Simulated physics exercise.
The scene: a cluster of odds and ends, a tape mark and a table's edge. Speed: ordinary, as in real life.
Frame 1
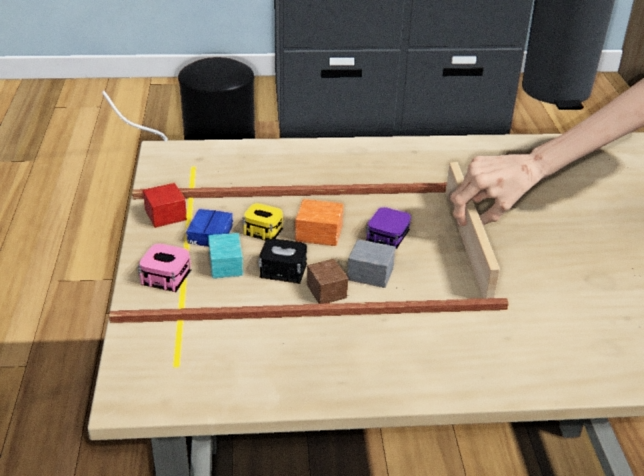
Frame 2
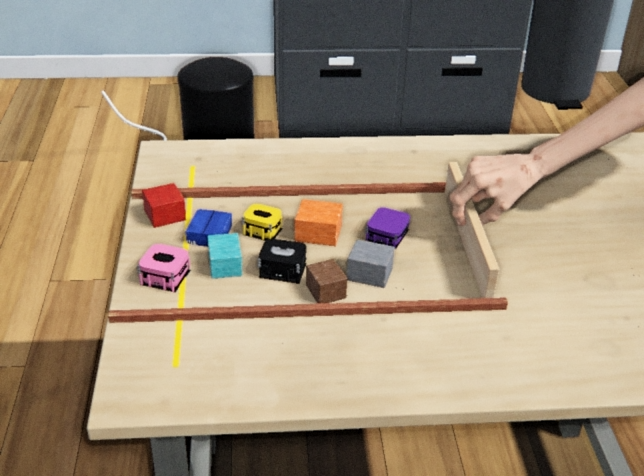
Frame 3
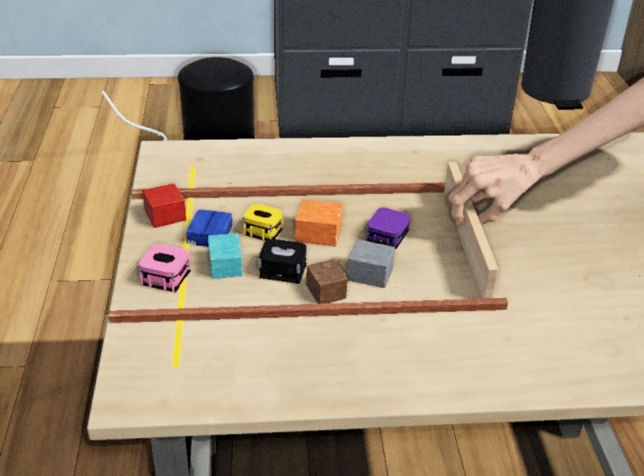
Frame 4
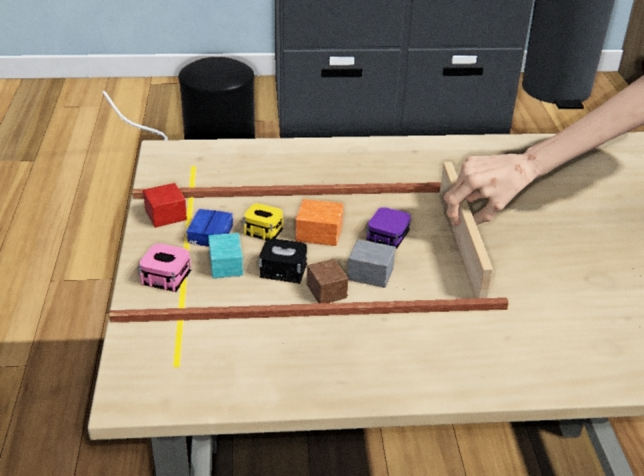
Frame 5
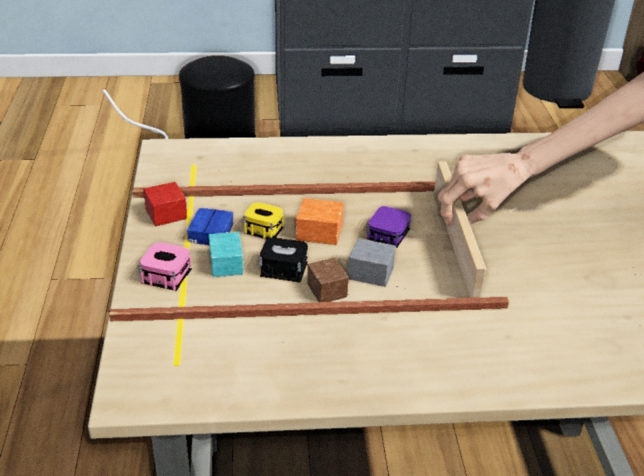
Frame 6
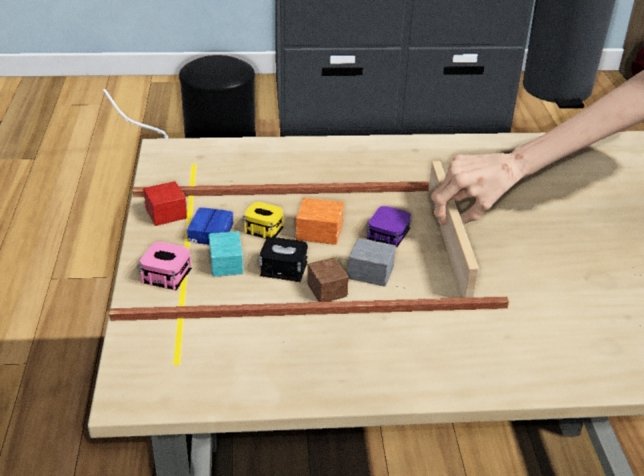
To begin with, a hand holds a wooden board upright at the right of a table, between two reddish strips, with colourful blocks and small cases spread to its left. The board stays almost still, then the hand slides it slightly left, while the blocks and cases remain in place.
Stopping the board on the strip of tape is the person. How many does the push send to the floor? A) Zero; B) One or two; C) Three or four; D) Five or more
Three or four (C).
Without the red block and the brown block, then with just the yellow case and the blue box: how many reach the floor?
The count is 4 in the first case and 2 in the second.
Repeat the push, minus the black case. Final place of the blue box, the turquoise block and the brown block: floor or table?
Blue box - gone, turquoise block - safe, brown block - safe.
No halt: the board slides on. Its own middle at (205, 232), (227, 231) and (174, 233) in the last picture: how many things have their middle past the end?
Going through the three places, I get 4, 2 and 6.
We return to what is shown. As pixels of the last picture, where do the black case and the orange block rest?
Roughly (122, 262) for the first and roughly (131, 226) for the second.
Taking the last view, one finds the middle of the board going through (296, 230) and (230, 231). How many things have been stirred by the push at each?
Counts: 9 and 9.
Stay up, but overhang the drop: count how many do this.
The figure is 2.
A little later, none off yet; red block at rest near (165, 203); pink case at rest near (166, 266); blue box at rest near (211, 227).
Next, none off yet; red block at rest near (165, 203); pink case shifted about its own width near (133, 268); blue box shifted well along near (139, 233).
When it is over, the number that fall off is three or four; down, yellow case, turquoise block, blue box and pink case.
